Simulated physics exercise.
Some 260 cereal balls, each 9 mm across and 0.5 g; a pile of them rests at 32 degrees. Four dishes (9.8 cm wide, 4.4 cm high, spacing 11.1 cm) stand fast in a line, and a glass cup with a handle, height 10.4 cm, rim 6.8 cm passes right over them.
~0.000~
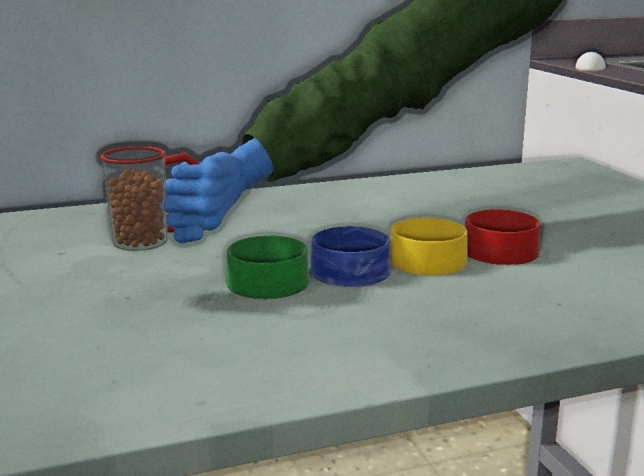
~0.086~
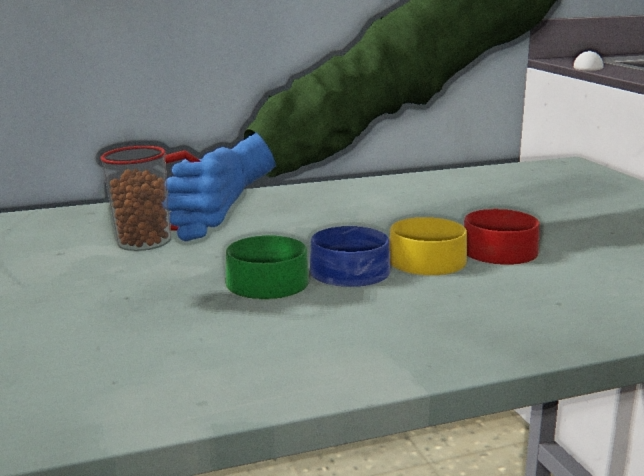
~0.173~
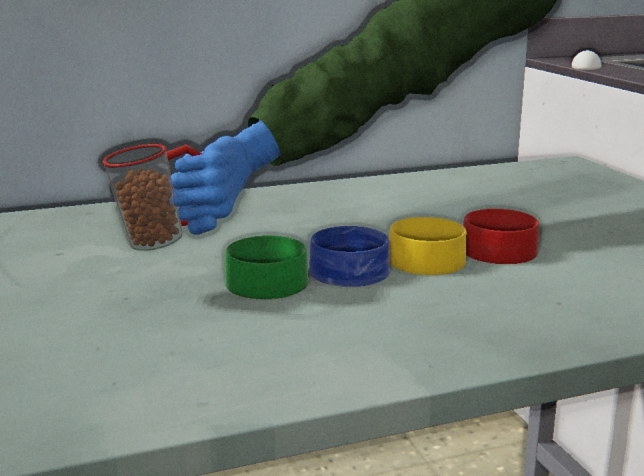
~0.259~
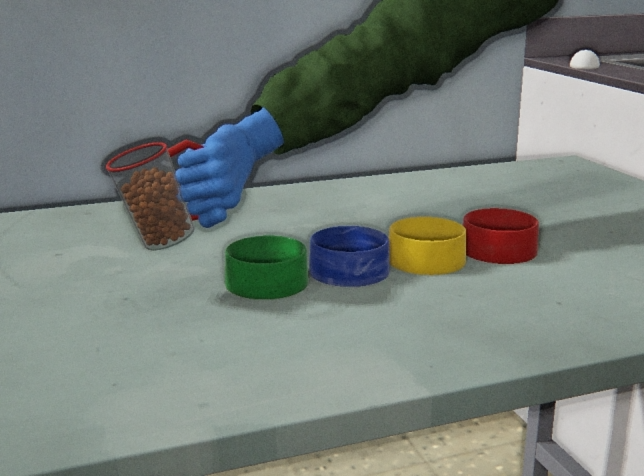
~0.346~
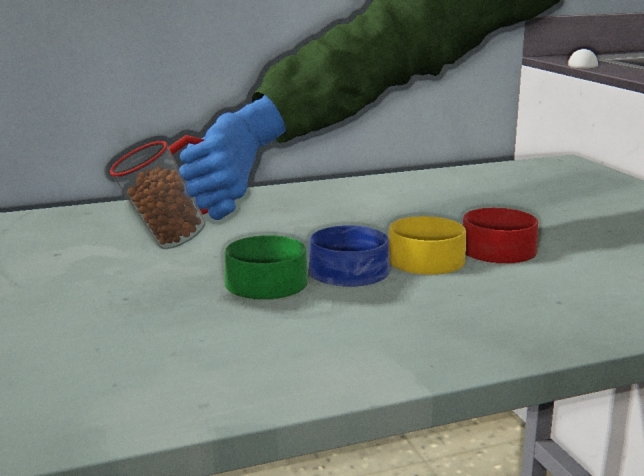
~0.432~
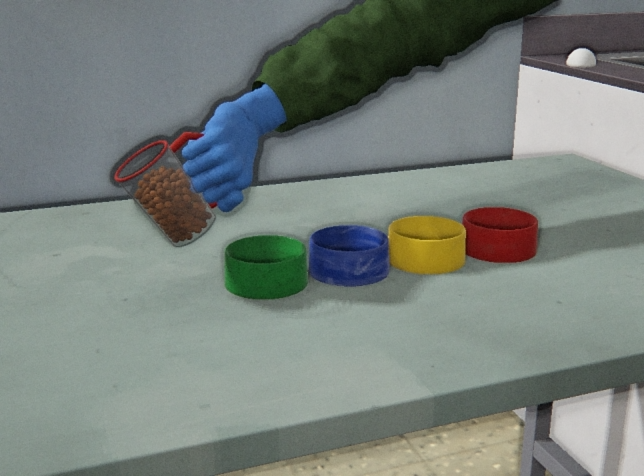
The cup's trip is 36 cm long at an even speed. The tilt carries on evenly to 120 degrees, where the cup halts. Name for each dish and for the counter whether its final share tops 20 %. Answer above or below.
Red: Below, blue: Below, green: Above, yellow: Below, counter: Above.
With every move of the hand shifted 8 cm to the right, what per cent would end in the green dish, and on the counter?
In that case green 80, counter 10.
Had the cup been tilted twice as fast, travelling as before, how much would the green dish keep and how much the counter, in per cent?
In that case green 0; counter 100.
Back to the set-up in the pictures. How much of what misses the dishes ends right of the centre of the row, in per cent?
About 0 per cent.
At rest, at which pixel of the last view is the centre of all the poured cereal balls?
Near (215, 285).
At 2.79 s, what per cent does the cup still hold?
Some 0 per cent of the load.
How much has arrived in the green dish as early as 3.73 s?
Some 40 per cent.
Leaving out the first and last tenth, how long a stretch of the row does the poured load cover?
Some 13 cm.
After 1.85 s, tilt 120 degrees; cup holds 5 %, green 35 %.
After 2.79 s, tilt 120 degrees; cup holds 0 %, green 40 %.
After 3.73 s, tilt 120 degrees; cup holds 0 %, green 40 %.
At rest (4.0 s), red 0 %, blue 0 %, green 40 %, yellow 0 %, counter 60 %.
